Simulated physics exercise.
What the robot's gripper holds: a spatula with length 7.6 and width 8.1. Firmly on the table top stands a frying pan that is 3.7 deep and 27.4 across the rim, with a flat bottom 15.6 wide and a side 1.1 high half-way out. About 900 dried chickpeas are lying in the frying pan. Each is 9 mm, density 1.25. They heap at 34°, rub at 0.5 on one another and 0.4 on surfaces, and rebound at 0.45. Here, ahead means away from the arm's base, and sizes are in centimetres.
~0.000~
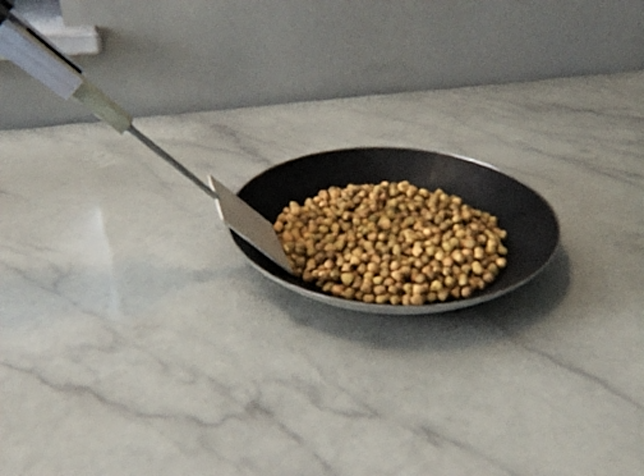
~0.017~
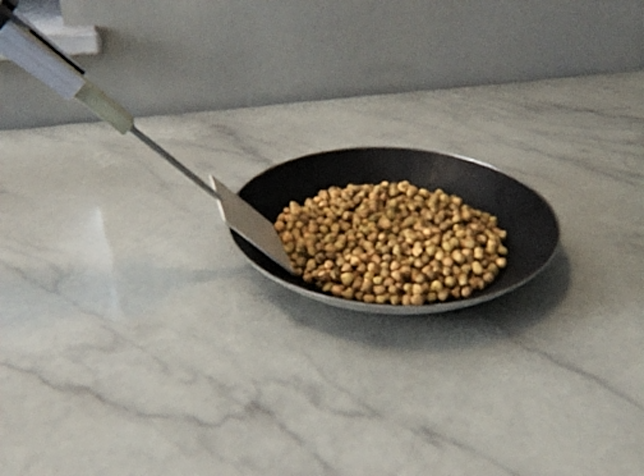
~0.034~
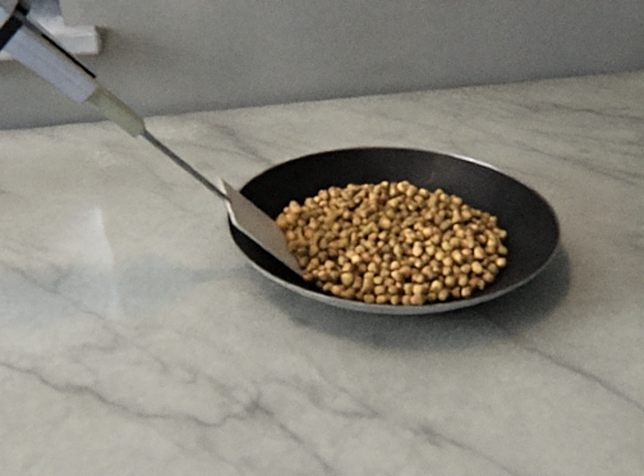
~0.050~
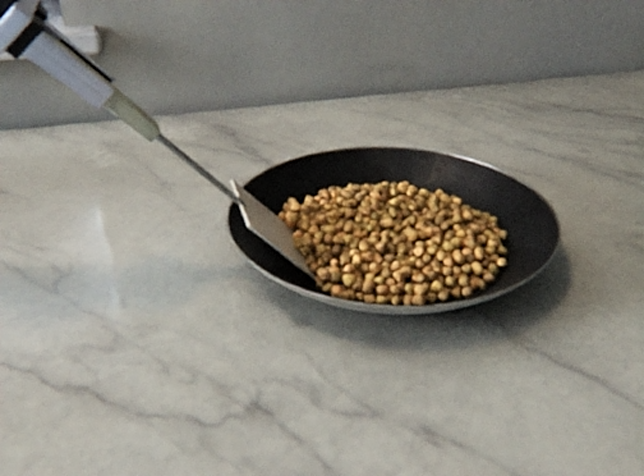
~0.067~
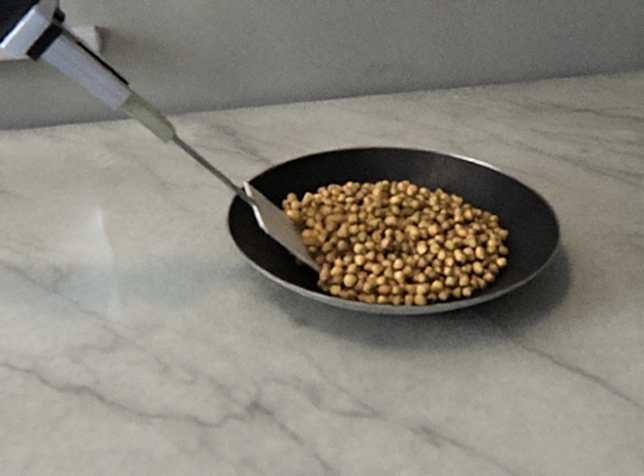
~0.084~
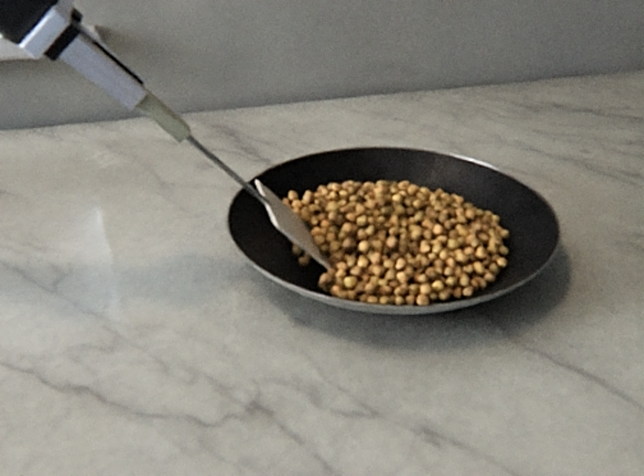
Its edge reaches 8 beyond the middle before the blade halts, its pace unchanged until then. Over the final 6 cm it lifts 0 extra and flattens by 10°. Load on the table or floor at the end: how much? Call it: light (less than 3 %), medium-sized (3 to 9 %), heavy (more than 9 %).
It comes out medium-sized.
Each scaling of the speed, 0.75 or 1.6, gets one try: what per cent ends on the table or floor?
Around 5 per cent, then around 15 per cent, would end on the table or floor.
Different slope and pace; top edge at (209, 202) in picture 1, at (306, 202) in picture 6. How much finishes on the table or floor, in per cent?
Roughly 10 percent ends up there.
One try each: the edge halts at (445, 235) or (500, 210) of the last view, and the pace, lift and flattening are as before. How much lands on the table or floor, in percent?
Around 0 per cent for the first try and 25 per cent for the second.
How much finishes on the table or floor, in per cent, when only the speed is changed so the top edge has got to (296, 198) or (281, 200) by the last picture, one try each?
Estimates: Near 15 %, near 10 %.
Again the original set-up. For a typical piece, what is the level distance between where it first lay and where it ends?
Distance: Around 4 cm.
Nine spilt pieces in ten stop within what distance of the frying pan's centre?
It comes to about 20 cm.
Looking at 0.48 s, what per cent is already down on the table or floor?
It is near 6 percent.
After 0.16 s, sloping 48°, highest piece 5 above the table; 900 in the frying pan.
After 0.24 s, sloping 44°, highest piece 5 above the table; 900 in the frying pan.
After 0.48 s, sloping 38°, highest piece 5 above the table; 848 in the frying pan, 47 on the table or floor, 5 on the blade or in flight.
After 1.53 s, sloping 38°, highest piece 5 above the table; 846 in the frying pan, 54 on the table or floor.
In the end, 846 in the frying pan, 54 on the table or floor. That is 6 % on the table or floor.
